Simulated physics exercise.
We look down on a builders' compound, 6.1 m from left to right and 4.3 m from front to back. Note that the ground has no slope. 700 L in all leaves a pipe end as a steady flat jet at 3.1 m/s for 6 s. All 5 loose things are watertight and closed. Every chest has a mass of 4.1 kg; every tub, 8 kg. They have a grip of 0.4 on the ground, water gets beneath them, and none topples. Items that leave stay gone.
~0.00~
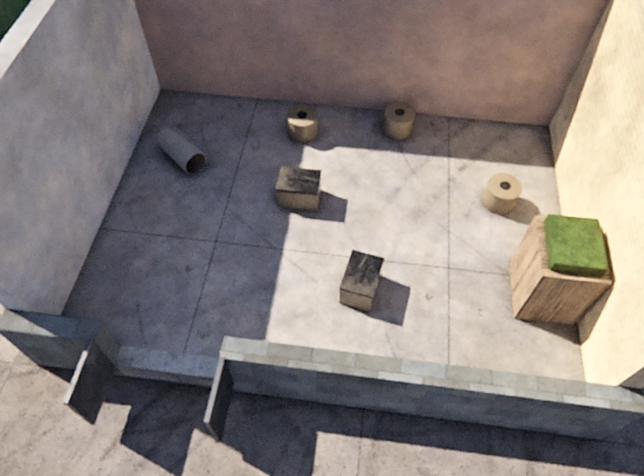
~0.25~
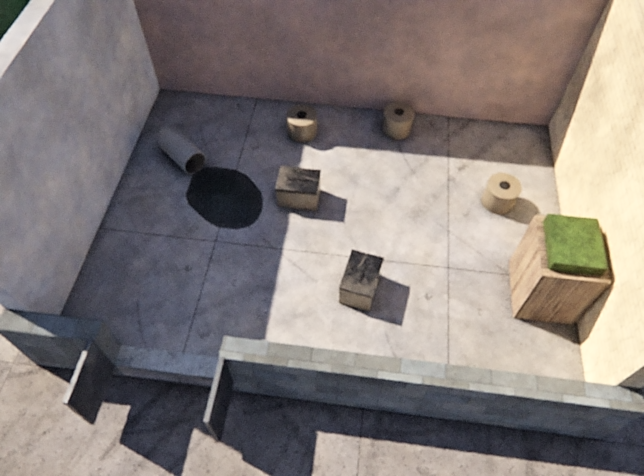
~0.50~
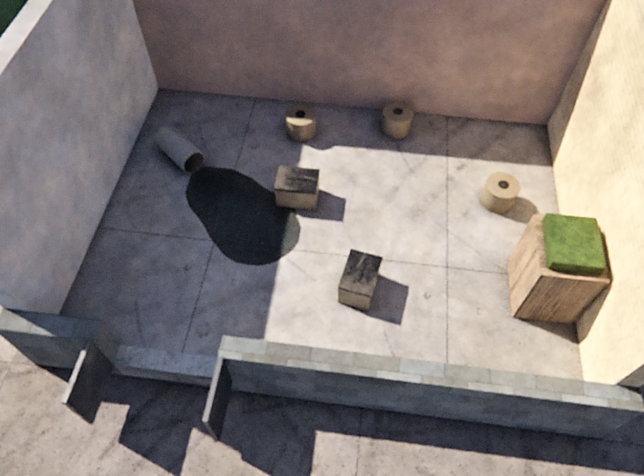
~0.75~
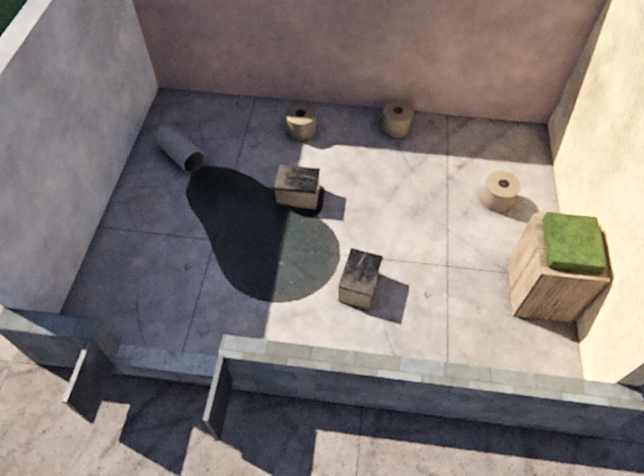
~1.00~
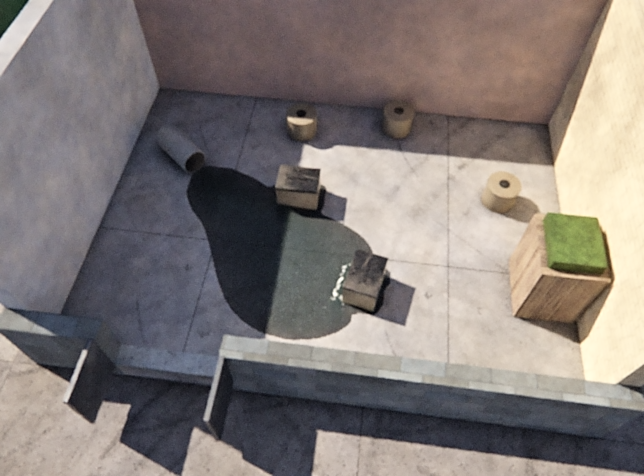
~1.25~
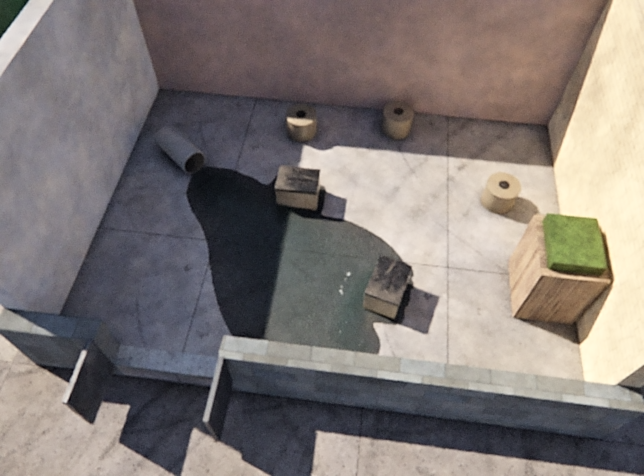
Dark water pours from a pipe at the left of a walled yard and spreads in a widening pool across the paved floor. It passes the first small box, then reaches the nearer one and pushes it a short way right, while the other objects stay put.
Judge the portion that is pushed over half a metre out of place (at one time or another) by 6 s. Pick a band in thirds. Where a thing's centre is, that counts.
Band: Under a third.
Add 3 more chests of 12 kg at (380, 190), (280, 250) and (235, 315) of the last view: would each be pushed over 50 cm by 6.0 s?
Each in order: Not reached / surpassed / not reached.
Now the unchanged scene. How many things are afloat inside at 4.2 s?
Count: 1.
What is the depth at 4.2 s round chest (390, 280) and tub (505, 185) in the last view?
Around 18 cm and 0 cm.
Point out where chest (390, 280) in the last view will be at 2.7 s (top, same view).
My estimate: Around (553, 336).
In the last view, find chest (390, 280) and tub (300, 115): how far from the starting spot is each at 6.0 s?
Log: Item 1 = 250 cm; item 2 = 0 cm.
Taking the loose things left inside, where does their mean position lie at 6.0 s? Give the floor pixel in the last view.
I'd put it around (404, 194).
After 1.8 s 1 of 5 are over 50 cm from their spots; 0 afloat.
After 2.7 s 1 of 5 are over 50 cm from their spots; 0 afloat.
After 4.2 s 1 of 5 are over 50 cm from their spots; 1 afloat.
After 6.0 s 1 of 5 are over 50 cm from their spots, and 1 have been at some point; 1 afloat.
